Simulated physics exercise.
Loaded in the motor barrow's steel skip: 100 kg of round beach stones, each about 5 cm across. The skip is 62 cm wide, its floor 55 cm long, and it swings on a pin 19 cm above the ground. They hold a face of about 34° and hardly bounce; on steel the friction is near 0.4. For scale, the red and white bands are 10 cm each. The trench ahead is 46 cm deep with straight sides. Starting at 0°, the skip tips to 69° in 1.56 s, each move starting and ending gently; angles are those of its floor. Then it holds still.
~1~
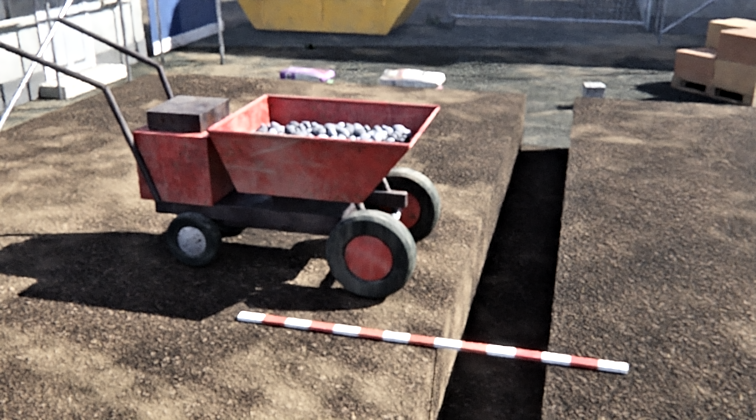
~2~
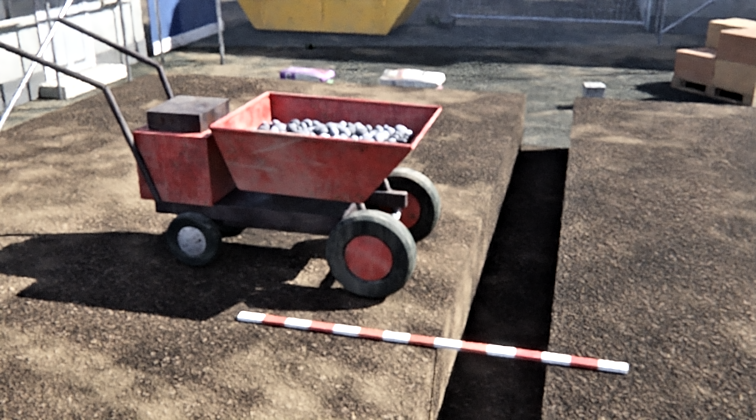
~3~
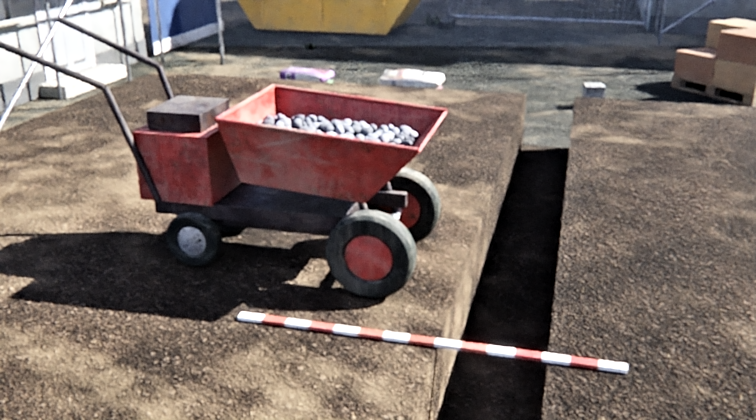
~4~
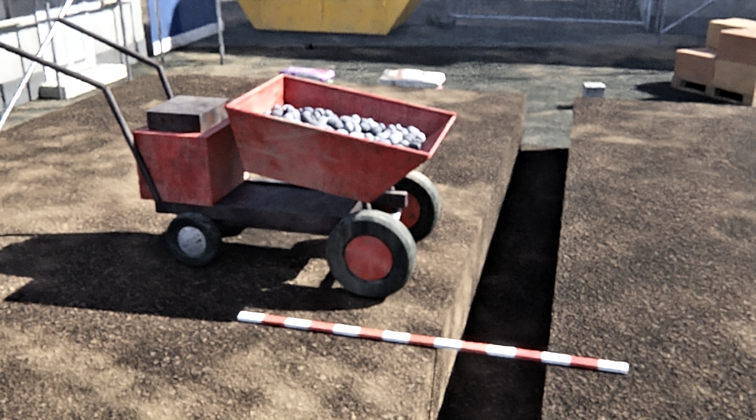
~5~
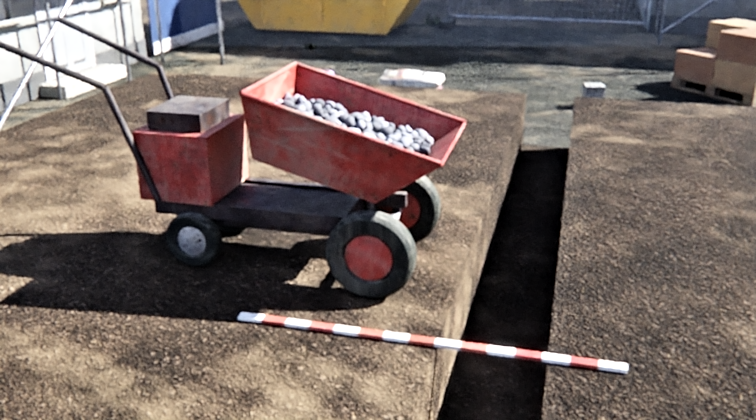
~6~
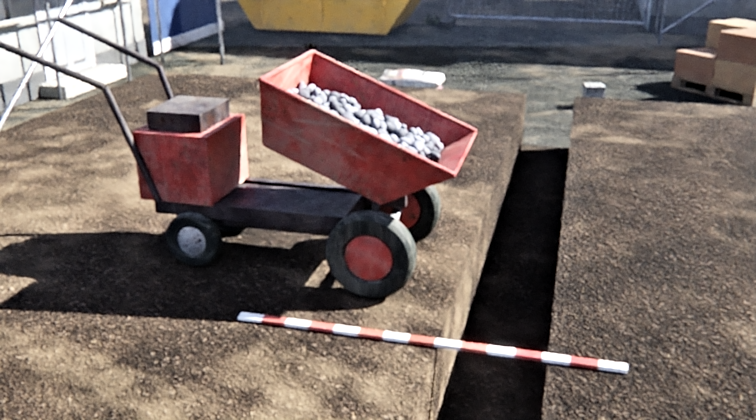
On a patch of bare brown ground beside a narrow straight-sided trench, a red motor barrow loaded with grey stones stays in place while its skip tilts steadily, the rear rising and the front lip leaning to the right.
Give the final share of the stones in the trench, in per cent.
Some 71 per cent of it.
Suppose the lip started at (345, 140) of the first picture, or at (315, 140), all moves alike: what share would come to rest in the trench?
Near 100 per cent from the first place, 75 from the second.
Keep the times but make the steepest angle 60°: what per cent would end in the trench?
It would be near 75 per cent.
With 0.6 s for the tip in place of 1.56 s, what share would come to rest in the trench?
It would be near 45 per cent.
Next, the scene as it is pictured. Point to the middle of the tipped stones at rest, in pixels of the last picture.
Near (528, 358).
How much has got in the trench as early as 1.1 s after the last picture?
Some 35 per cent.
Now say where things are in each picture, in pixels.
In the first picture, the skip is at 0°, its lip at (410, 147); the top of the load is at (341, 132).
In the second picture, the skip is at 1°, its lip at (412, 148); the top of the load is at (325, 130).
In the third picture, lip at (419, 151), floor tilted 4°, highest stones at (299, 124).
In the fourth picture, lip at (429, 156), floor tilted 9°, highest stones at (287, 114).
In the fifth picture, the skip is at 16°, its lip at (441, 164); the top of the load is at (292, 103).
In the sixth picture, lip at (454, 175), floor tilted 23°, highest stones at (307, 93).
Then, 0.6 s after the last picture the floor is at 58°, 100 % in the skip; the foremost stones are at (509, 220).
Then, 1.1 s after the last picture the floor is at 69°, 48 % in the skip, 34 % in the trench, 18 % past the trench; the foremost stones are at (635, 286).
Then, 1.4 s after the last picture the floor is at 69°, 19 % in the skip, 52 % in the trench, 29 % past the trench; the foremost stones are at (729, 302).
Then, 3.4 s after the last picture the floor is at 69°, 0 % in the skip, 71 % in the trench, 29 % past the trench; the foremost stones are past the picture's edge.
